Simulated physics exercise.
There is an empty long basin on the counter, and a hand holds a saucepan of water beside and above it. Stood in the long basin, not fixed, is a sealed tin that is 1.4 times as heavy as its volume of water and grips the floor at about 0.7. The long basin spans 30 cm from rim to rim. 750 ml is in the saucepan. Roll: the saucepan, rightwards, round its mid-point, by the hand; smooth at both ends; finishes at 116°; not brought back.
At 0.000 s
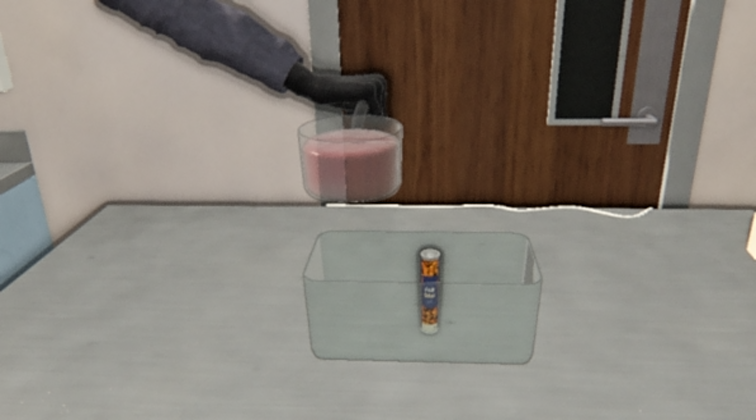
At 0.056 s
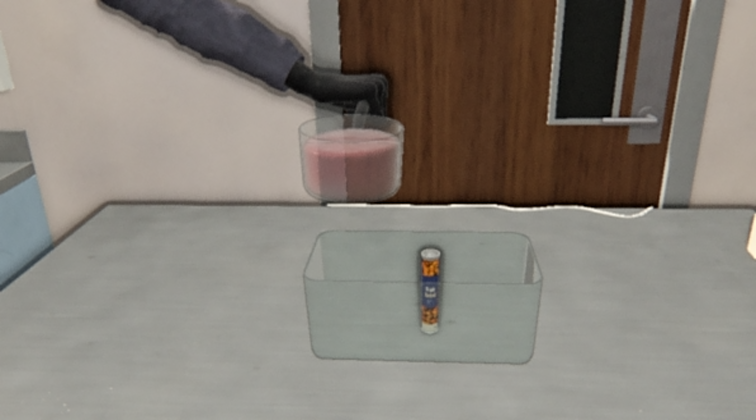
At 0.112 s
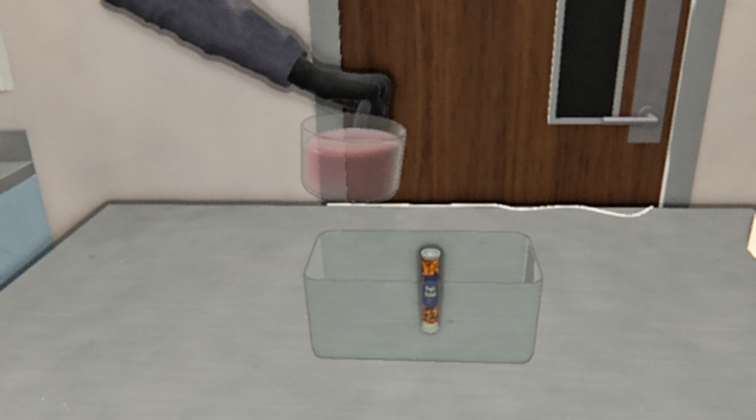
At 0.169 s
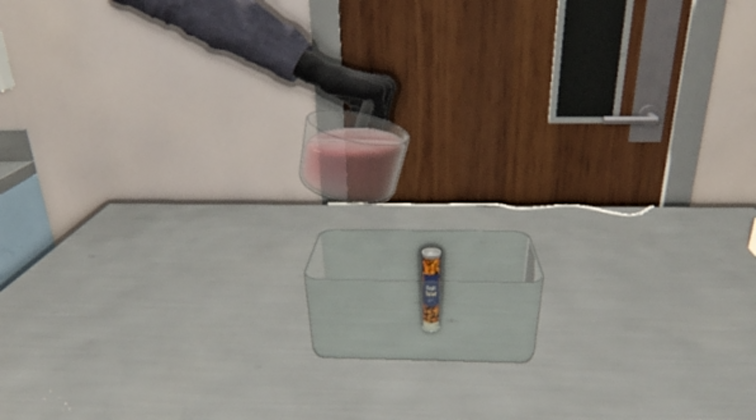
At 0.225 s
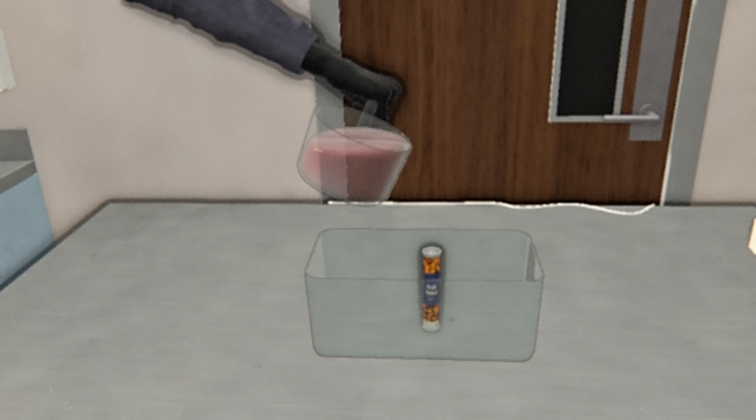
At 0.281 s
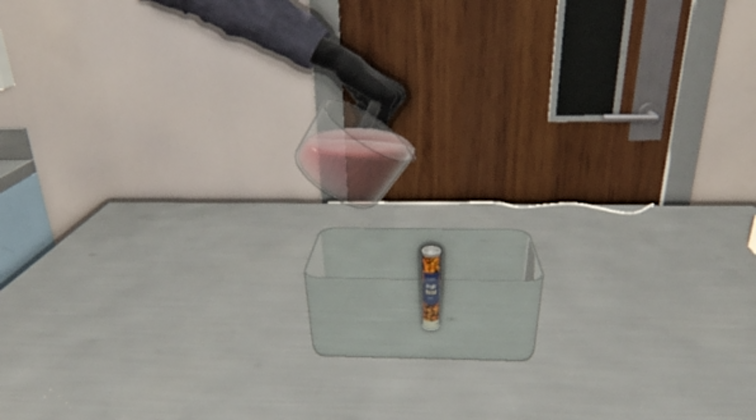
Above a clear basin holding a patterned tube, a dark-sleeved arm tilts a pink-filled container rightward.
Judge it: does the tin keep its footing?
Watch, it's going to keep its feet.
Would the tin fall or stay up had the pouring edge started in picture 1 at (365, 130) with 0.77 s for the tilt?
Then it tips over.
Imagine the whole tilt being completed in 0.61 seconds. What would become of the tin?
The tin stays on its base.
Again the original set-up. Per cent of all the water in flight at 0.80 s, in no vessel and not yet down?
Something like 7 per cent of the total.
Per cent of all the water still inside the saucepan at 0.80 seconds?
About 3 per cent.
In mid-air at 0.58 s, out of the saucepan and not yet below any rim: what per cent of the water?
I'd say close to 40 per cent.
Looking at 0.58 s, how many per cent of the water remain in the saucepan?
Near 30 in a hundred.
Then, 0.58 s in, the tilt is 99° and 30 per cent is still to pour; the tin stands where it began.
Then, 0.80 s in, the tilt is 116° and 3 per cent is still to pour; the tin stands where it began.
Then, 1.02 s in, the tilt is 116° and 0 per cent is still to pour; the tin stands where it began.
Then, 1.27 s in, the tilt is 116° and 0 per cent is still to pour; the tin stands where it began.
Finally, the tin stands where it began.
